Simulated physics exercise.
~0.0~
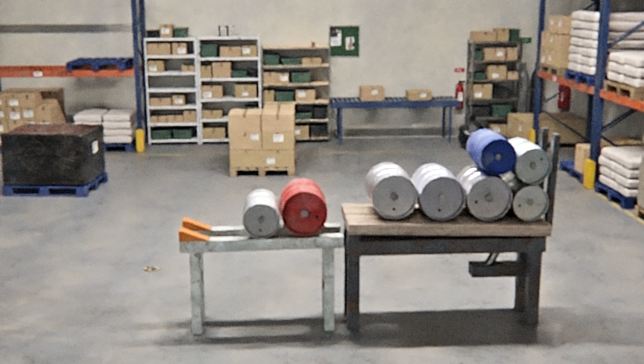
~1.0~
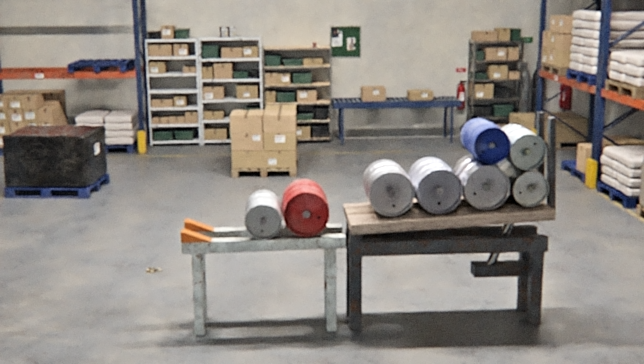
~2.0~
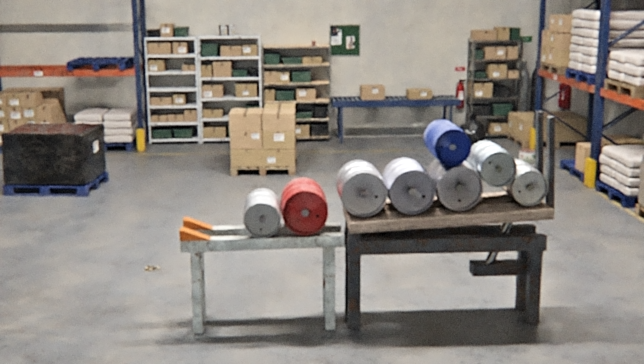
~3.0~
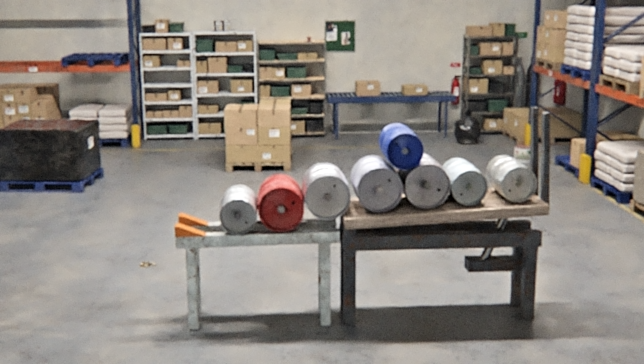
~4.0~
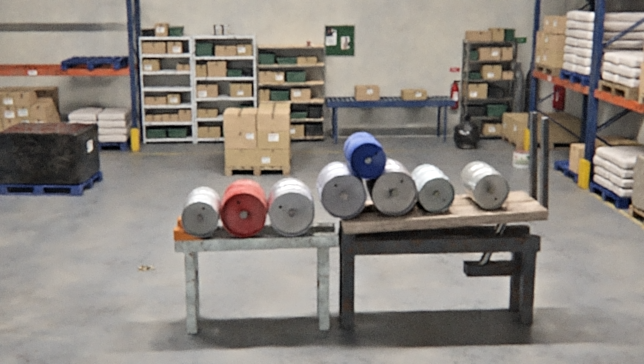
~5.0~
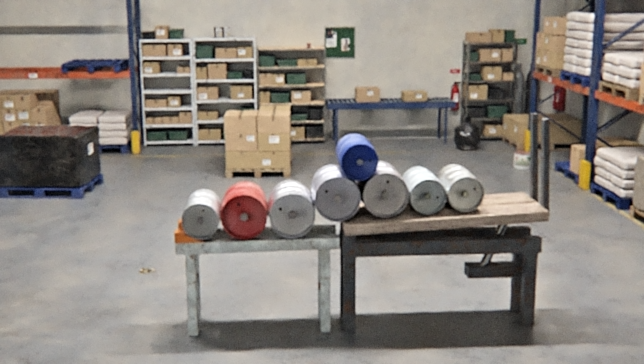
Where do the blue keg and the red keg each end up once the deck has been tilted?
The blue keg stays up on the tilted deck, resting on top of silver kegs, while the red keg is held on the rack between two others.
